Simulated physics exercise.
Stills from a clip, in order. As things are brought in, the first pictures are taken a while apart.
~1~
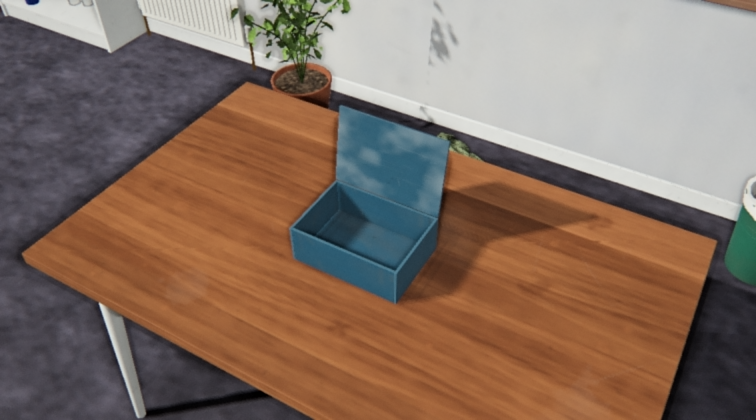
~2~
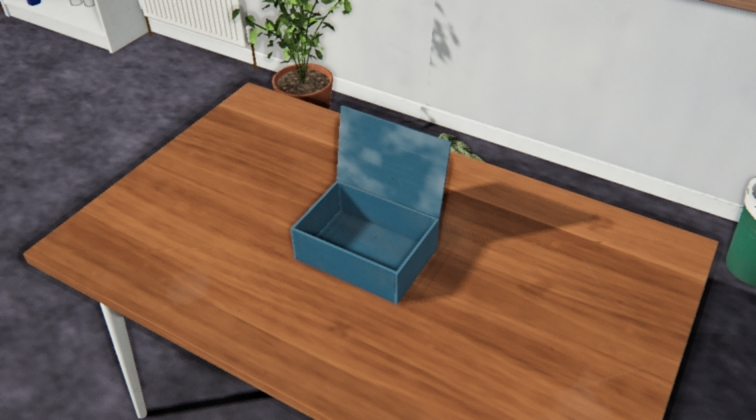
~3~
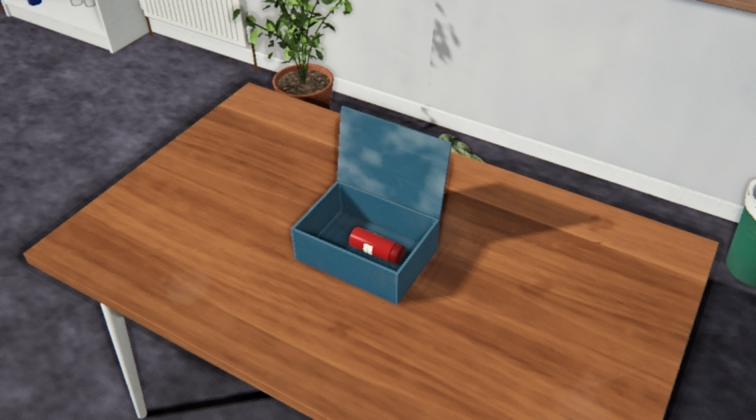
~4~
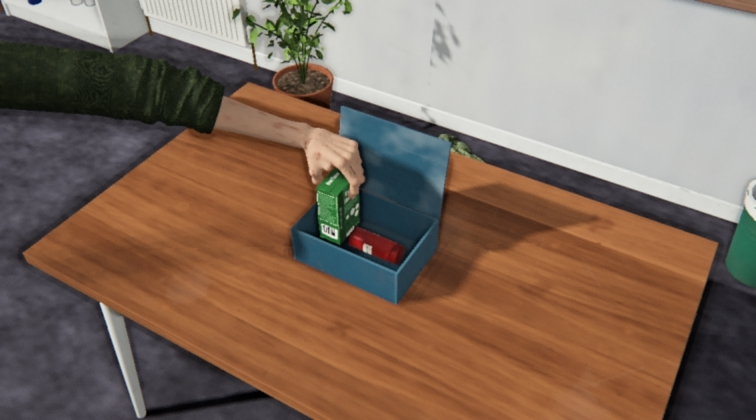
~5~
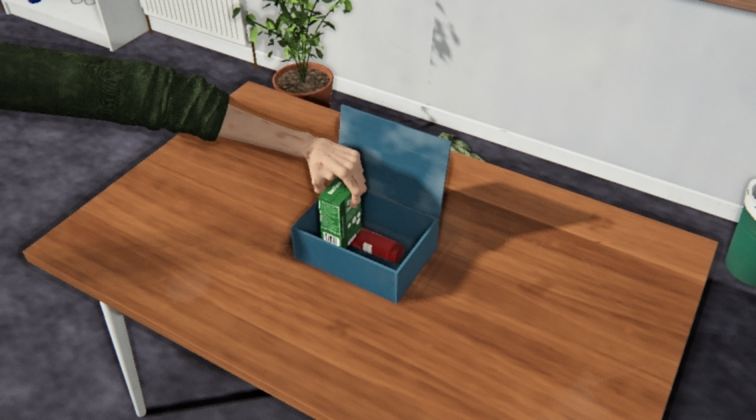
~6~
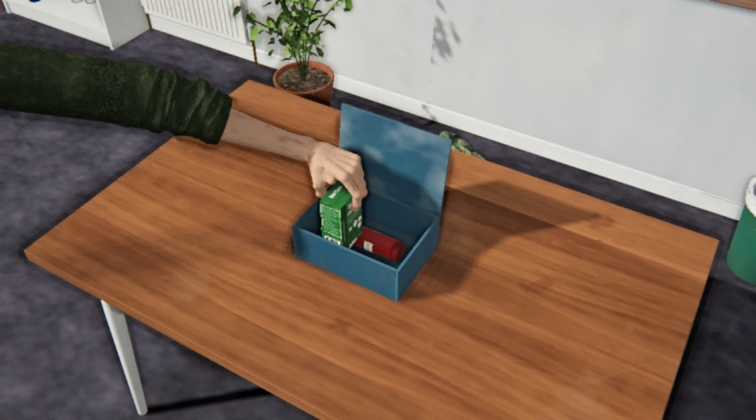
A hand lowers a green carton into the open blue box beside a red shaker.
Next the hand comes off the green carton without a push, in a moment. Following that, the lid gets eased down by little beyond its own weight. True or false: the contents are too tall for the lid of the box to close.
True.
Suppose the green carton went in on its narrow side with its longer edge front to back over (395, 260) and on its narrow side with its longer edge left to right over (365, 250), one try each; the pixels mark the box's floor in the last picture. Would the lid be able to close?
Lid: First try open, second try closed.
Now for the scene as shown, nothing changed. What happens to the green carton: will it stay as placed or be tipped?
Observation: It tilts over.
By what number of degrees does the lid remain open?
The answer is about 25 degrees.
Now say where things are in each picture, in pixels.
In the first picture, the last thing is not in view yet.
In the second picture, the last thing is not in view yet.
In the third picture, the last thing is not in view yet; red shaker (377, 246).
In the fourth picture, still above its spot; green carton (339, 205); red shaker (377, 246).
In the fifth picture, still above its spot; green carton (341, 214); red shaker (377, 245).
In the sixth picture, put in, still held; green carton (342, 218); red shaker (377, 243).
Then, 1.00 s after the last picture, lid starting down; green carton tipped 50° from how it was near (348, 221); red shaker rolled about its own width.
Then, 1.60 s after the last picture, lid 57° above the rim; green carton tipped 50° from how it was near (348, 221); red shaker rolled about its own width.
At rest, lid 27° above the rim; tipped over in the box, green carton; moved from the start, red shaker. Seen from the same camera at the end, green carton near (348, 221).
